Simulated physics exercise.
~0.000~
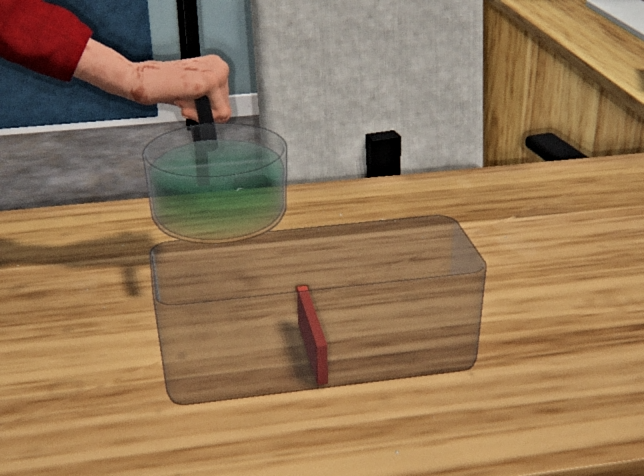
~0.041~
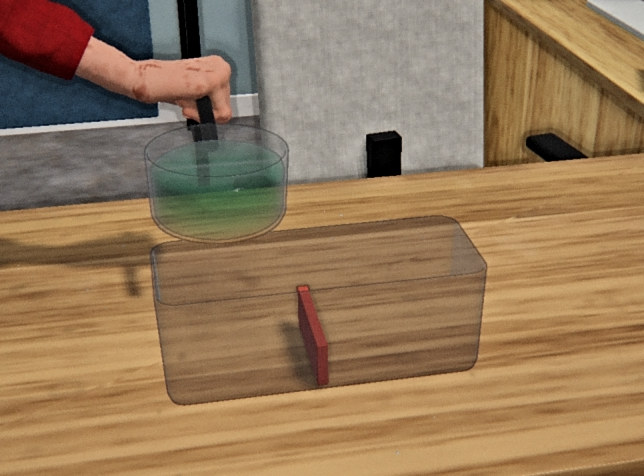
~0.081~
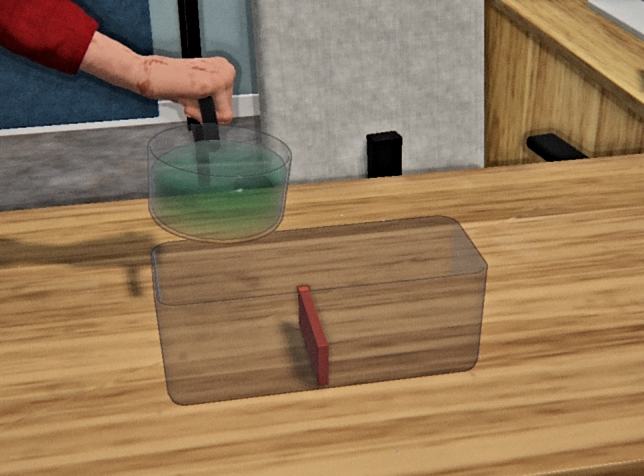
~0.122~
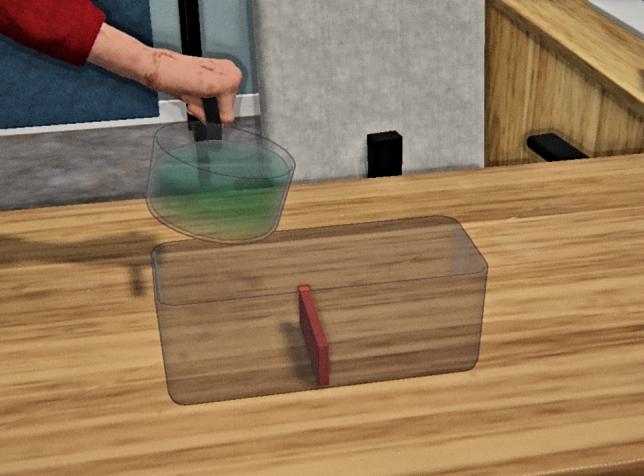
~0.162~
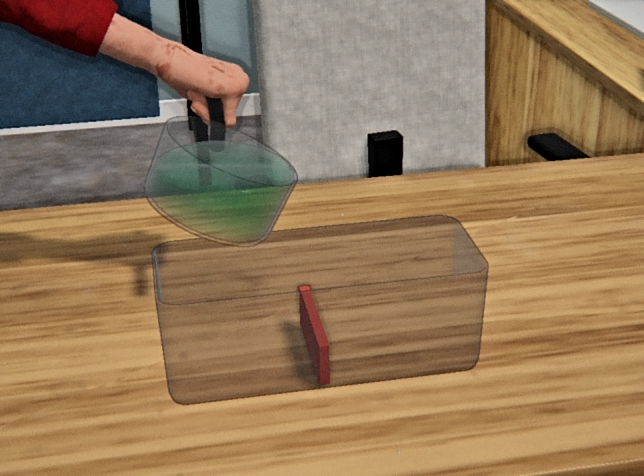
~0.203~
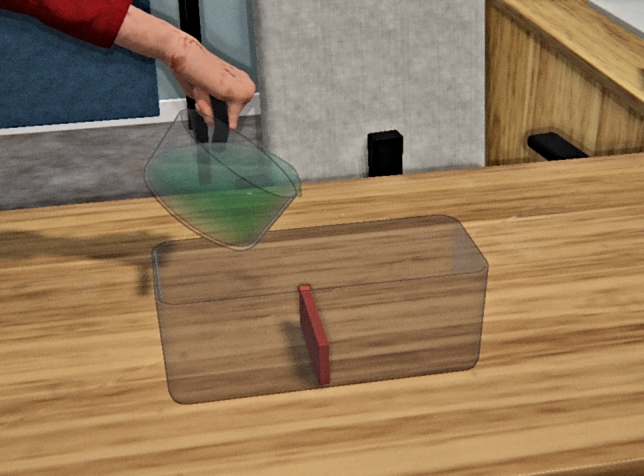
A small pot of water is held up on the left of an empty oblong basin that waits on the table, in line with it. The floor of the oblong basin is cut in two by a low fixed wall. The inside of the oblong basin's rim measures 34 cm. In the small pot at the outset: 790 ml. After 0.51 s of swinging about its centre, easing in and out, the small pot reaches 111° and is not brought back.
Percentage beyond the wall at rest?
53 per cent.
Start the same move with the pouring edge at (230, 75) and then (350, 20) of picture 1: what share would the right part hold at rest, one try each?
In turn about 25 and 85 per cent.
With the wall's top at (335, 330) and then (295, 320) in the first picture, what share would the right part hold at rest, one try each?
In turn about 40 and 75 per cent.
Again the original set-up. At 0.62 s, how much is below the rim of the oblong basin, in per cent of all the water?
92 %, more or less.
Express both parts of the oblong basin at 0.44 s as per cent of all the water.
14 per cent left and 42 right, roughly.
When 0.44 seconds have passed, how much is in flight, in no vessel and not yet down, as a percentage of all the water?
Estimate: About 24 % of all of it.
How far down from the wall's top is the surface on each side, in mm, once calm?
On the left it's about 34 mm; on the right, about 32 mm.
By 0.44 s the tilt is 107° and 19 per cent is still to pour, 14 is left of the wall and 42 right of it.
By 0.62 s the tilt is 111° and 3 per cent is still to pour, 35 is left of the wall and 57 right of it.
By 0.81 s the tilt is 111° and 0 per cent is still to pour, 44 is left of the wall and 53 right of it.
By 1.01 s the tilt is 111° and 0 per cent is still to pour, 45 is left of the wall and 53 right of it.
At rest 46 per cent lies left of the wall, 53 right of it and 2 outside.
